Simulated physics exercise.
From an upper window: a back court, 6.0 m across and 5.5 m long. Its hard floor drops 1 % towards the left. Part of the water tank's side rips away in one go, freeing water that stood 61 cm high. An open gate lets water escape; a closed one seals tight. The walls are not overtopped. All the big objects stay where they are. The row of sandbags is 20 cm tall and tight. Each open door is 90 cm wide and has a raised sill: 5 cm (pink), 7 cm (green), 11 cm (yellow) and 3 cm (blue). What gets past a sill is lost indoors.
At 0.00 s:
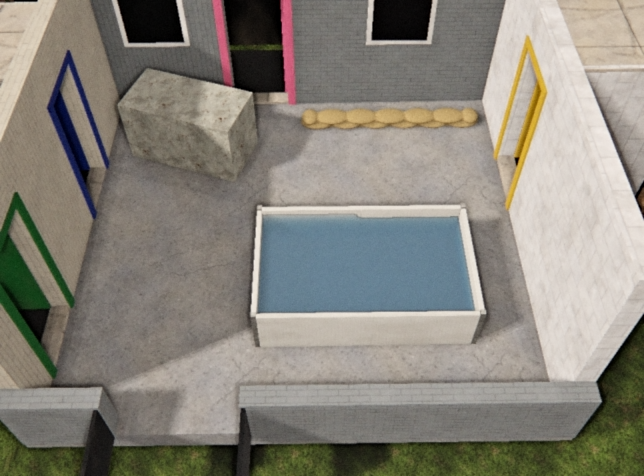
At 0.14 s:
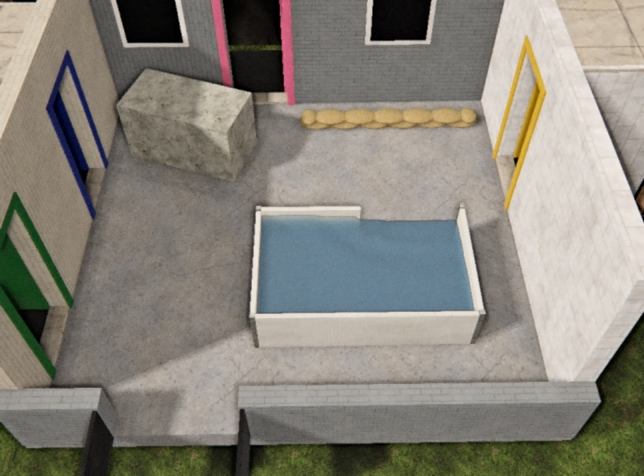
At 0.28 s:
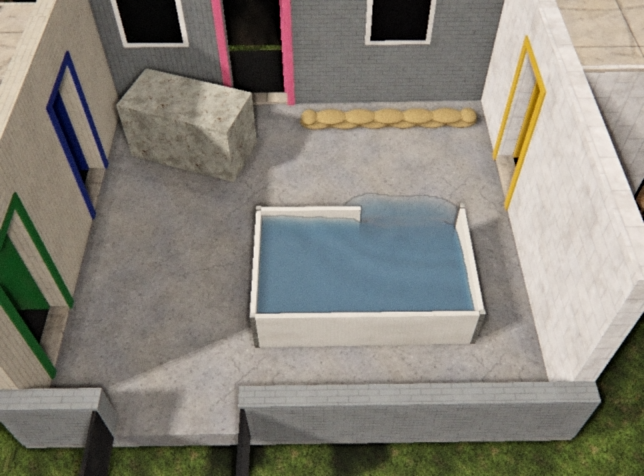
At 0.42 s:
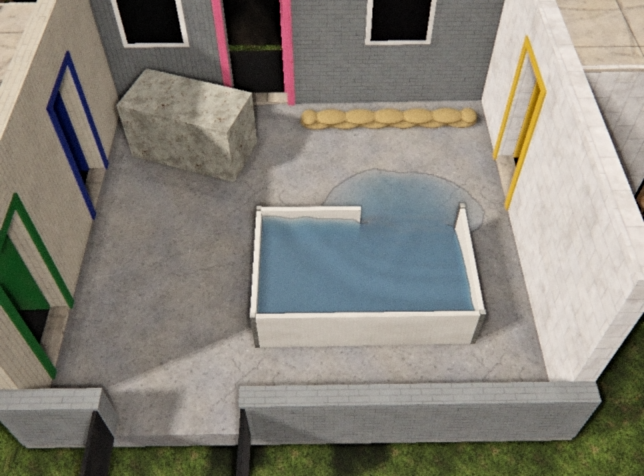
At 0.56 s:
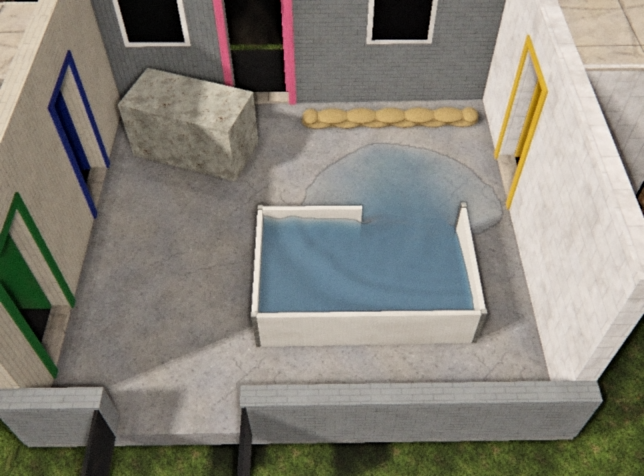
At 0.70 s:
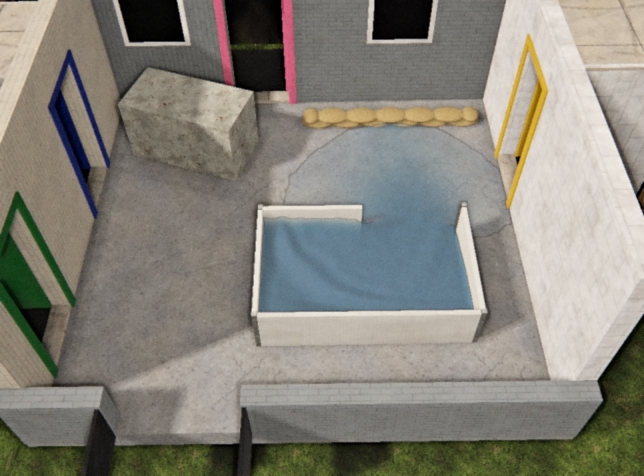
The video shows a walled courtyard with a boulder, sandbags and a white-sided water tank, whose far side partly opens; water pours through the gap and spreads in a widening, rounded sheet across the floor behind it.
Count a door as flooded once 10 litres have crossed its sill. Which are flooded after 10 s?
Door by door: At the pink door it exceeds the limit; at the green door it passes the limit; at the yellow door it exceeds the limit; at the blue door it exceeds the limit.
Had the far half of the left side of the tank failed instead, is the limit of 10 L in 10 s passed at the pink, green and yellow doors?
Then: Pink under, green past it, yellow under.
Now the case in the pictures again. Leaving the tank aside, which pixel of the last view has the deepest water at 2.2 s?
At about (478, 102).
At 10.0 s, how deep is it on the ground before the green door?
About 11.0 cm.
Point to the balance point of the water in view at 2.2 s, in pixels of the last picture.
Near (381, 219).
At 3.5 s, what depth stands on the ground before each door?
In cm: Pink 10, green 0, yellow 19, blue 1.
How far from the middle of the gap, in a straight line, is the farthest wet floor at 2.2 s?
Some 4.6 m out.
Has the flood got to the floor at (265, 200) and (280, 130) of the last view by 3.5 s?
In that order: Wet, flooded.
After 1.4 s water covers 30 % of the floor and is deepest (38 cm) near (485, 132); pink door not reached, green door not reached, yellow door 14 cm at the sill, 0 L in, blue door not reached.
After 2.2 s water covers 35 % of the floor and is deepest (39 cm) near (478, 102); pink door 6 cm at the sill, 0 L in, green door not reached, yellow door 17 cm at the sill, 15 L in, blue door not reached.
After 3.5 s water covers 50 % of the floor and is deepest (25 cm) near (395, 134); pink door 10 cm at the sill, 1 L in, green door not reached, yellow door 19 cm at the sill, 57 L in, blue door not reached.
After 6.0 s water covers 85 % of the floor and is deepest (22 cm) near (123, 109); pink door 14 cm at the sill, 36 L in, green door 9 cm at the sill, 0 L in, yellow door 13 cm at the sill, 99 L in, blue door 7 cm at the sill, 5 L in.
After 10.0 s water covers 95 % of the floor and is deepest (13 cm) near (123, 109); pink door 11 cm at the sill, 149 L in, green door 11 cm at the sill, 30 L in, yellow door 6 cm at the sill, 102 L in, blue door 4 cm at the sill, 24 L in.
